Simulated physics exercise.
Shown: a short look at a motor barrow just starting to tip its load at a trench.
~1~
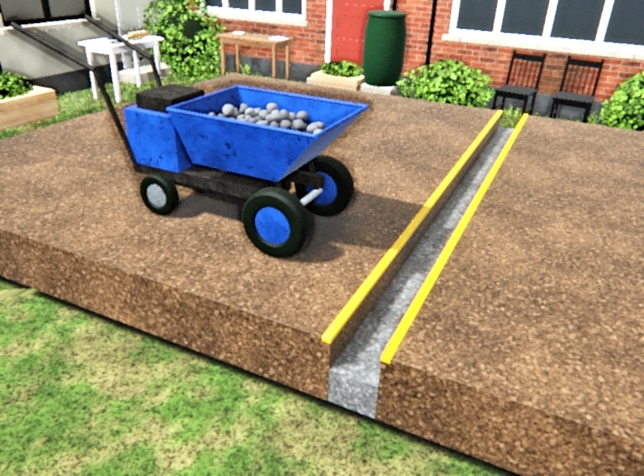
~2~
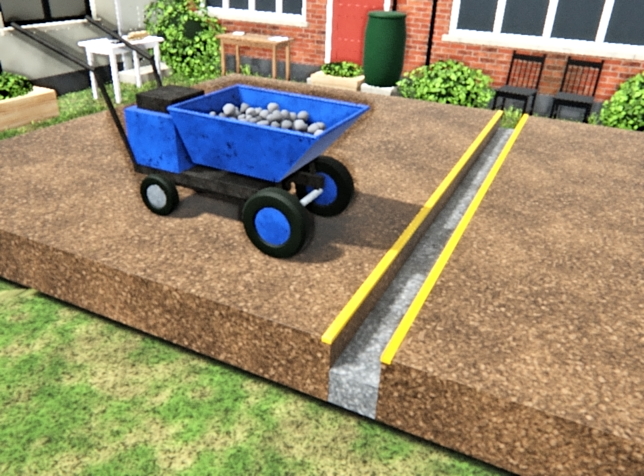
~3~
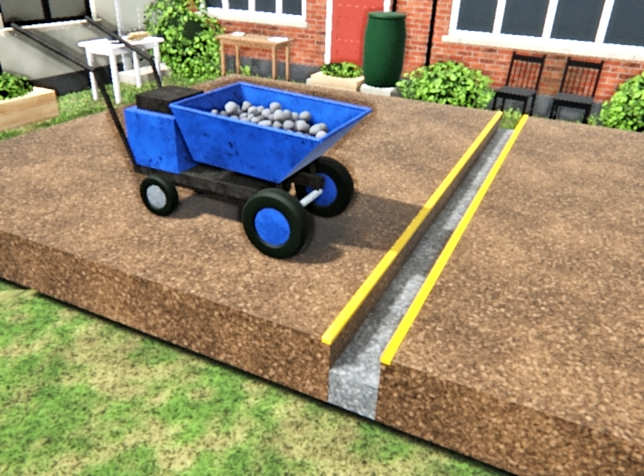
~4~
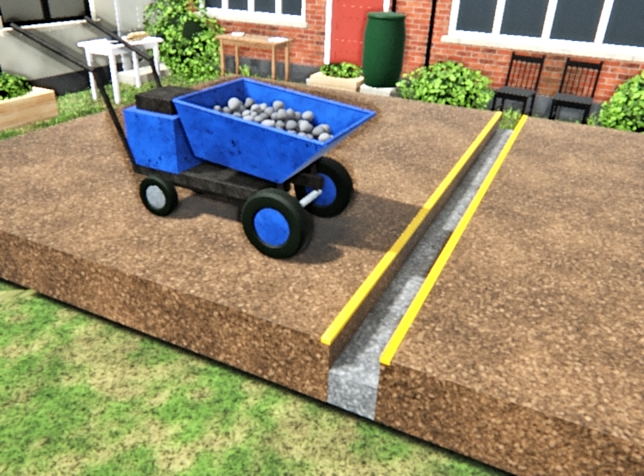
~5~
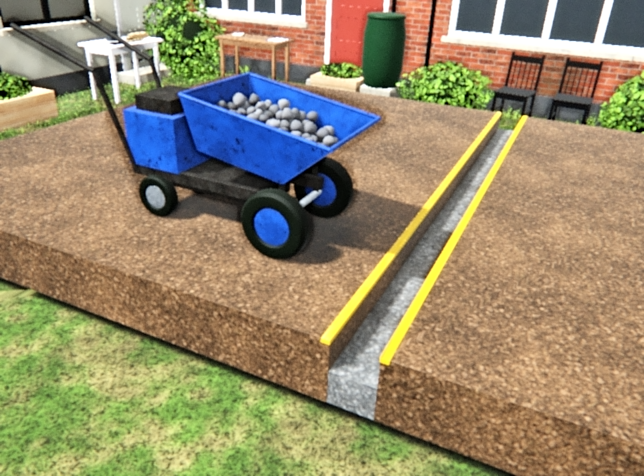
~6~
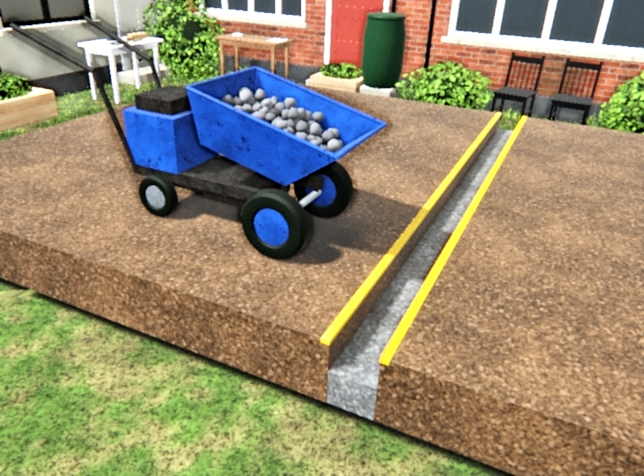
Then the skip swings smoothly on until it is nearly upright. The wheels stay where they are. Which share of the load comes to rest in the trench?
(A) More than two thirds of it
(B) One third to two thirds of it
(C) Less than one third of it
The answer is A.
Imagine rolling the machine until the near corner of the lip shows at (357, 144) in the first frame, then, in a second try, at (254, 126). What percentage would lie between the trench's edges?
The first stopping place yields 0 % and the other yields 20 %.
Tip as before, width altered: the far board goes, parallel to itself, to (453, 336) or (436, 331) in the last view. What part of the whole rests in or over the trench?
Roughly 100 per cent, then roughly 100 per cent.
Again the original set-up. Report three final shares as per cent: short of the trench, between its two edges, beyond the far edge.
Short 0 %, between 75 %, beyond 15 %.
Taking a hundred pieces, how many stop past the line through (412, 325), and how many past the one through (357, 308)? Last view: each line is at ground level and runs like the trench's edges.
First 10 in a hundred, second 90 in a hundred.
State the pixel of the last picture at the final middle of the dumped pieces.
Centre at rest: Close to (414, 272).
Soon, skip tipped steeply; all in the skip.
A while on, skip tipped steeply; most in the skip; a small part in or heaped over the trench; a stray few beyond it.
Towards the end, skip tipped right over; a small part in the skip; about two thirds in or heaped over the trench; a small part beyond it.
Finally, skip tipped right over; a small part in the skip; a stray few short of the trench; most in or heaped over the trench; a small part beyond it.
